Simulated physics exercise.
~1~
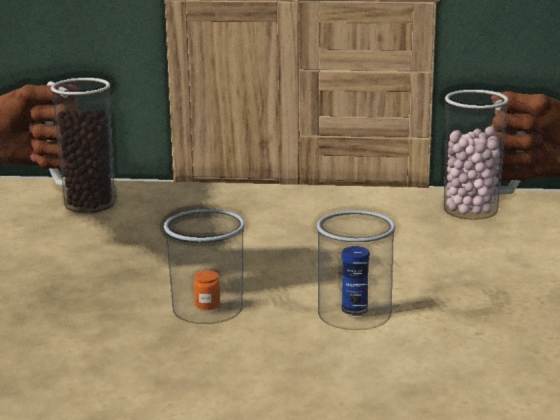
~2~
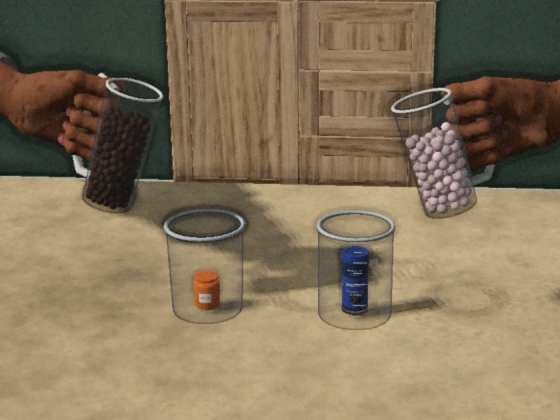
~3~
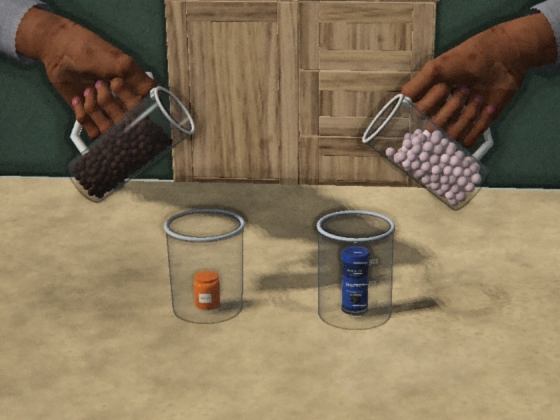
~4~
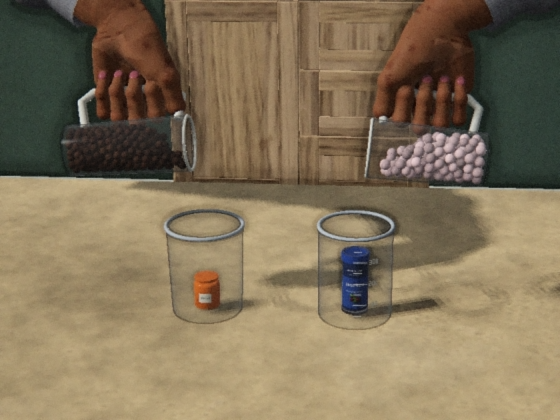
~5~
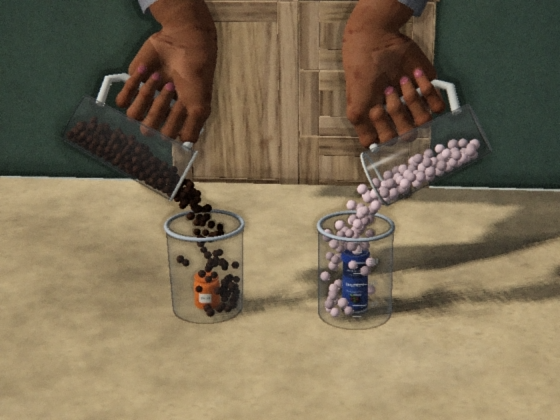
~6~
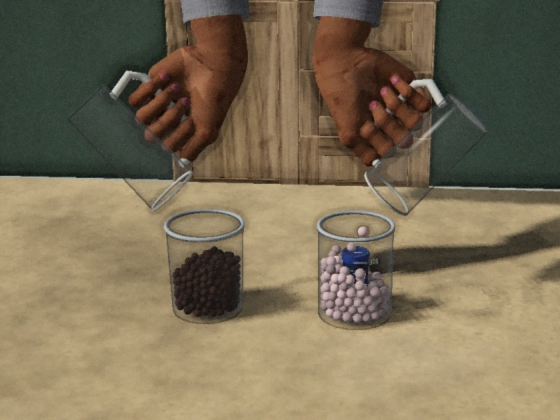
Two hands tip cups of dark and pale balls into beakers, burying only the orange object.
